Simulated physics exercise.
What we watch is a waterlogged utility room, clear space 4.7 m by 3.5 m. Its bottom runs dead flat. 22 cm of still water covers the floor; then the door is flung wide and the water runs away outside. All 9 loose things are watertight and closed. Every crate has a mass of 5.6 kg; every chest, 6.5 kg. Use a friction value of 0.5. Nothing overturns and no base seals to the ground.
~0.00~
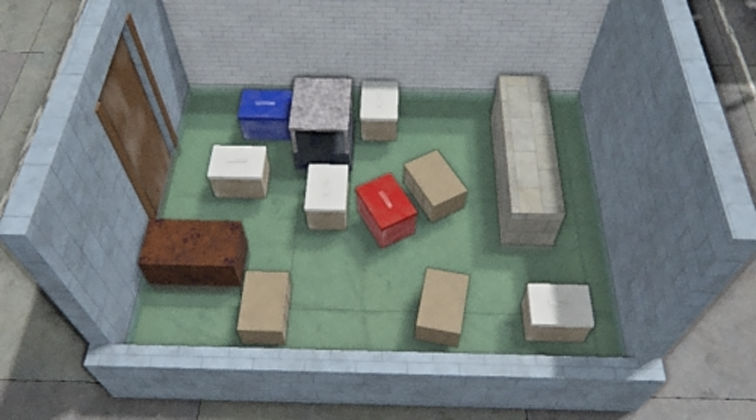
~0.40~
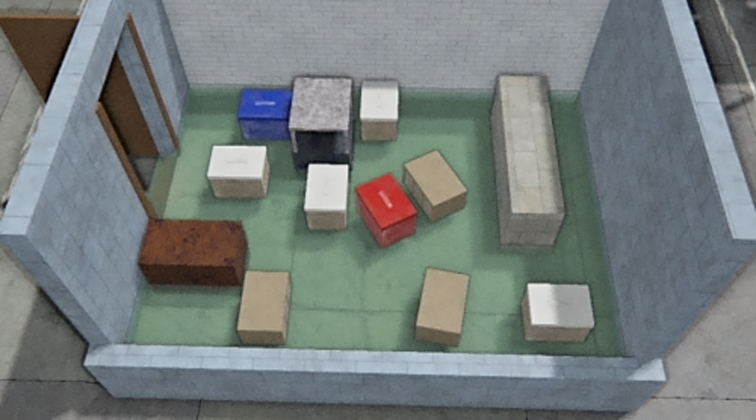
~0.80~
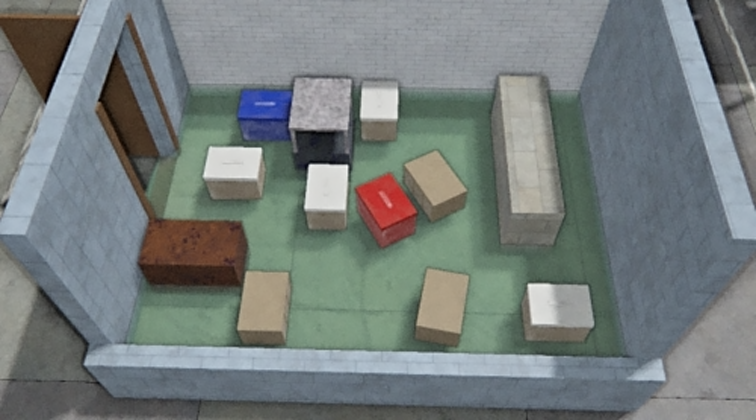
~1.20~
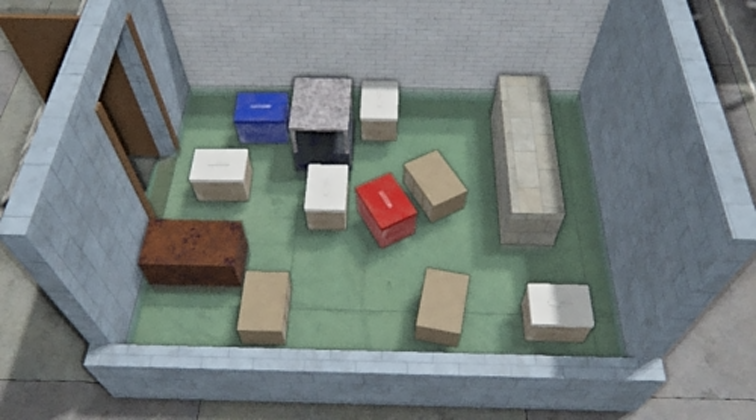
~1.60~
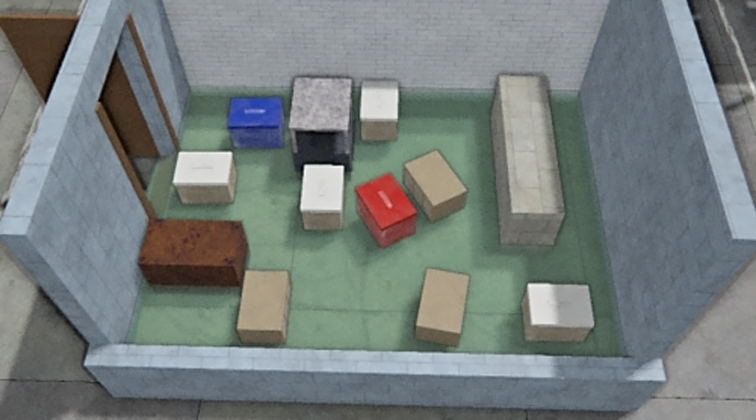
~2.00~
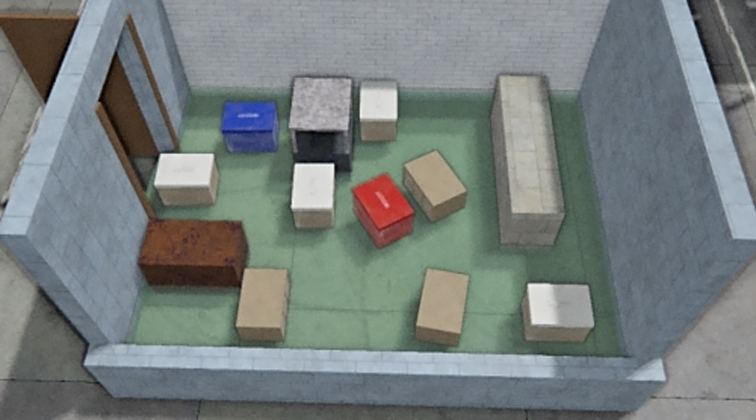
White and blue boxes drifting left across a flooded room after a door swings open, the red one barely shifting last.
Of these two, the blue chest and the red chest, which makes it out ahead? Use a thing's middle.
The blue one makes it out ahead.
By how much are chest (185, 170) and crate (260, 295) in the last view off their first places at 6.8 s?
First named - gone out; second named - 60 cm.
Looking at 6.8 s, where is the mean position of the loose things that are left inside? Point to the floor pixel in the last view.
Near (323, 225).
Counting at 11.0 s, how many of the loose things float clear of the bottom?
Total: 5.
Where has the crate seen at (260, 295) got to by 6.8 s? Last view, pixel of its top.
(263, 243) or so.
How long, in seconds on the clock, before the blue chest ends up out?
It should be at around 7.0 seconds.
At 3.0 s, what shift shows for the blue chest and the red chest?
Close to 40 cm for the first and 20 cm for the second.
After 3.0 s the blue chest is near (229, 118), 0.4 m from its start, afloat; the red chest is near (365, 198), 0.2 m from its start, afloat; 1 of 9 are out; 8 afloat.
After 6.8 s the blue chest is near (148, 152), 1.3 m from its start, afloat; the red chest is near (276, 177), 1.2 m from its start, afloat; 2 of 9 are out; 7 afloat.
After 11.0 s the blue chest has gone out (at 6.9 s); the red chest has gone out (at 10.3 s); 4 of 9 are out; 5 afloat.
After 15.0 s the blue chest has gone out (at 6.9 s); the red chest has gone out (at 10.3 s); 6 of 9 are out; 3 afloat.
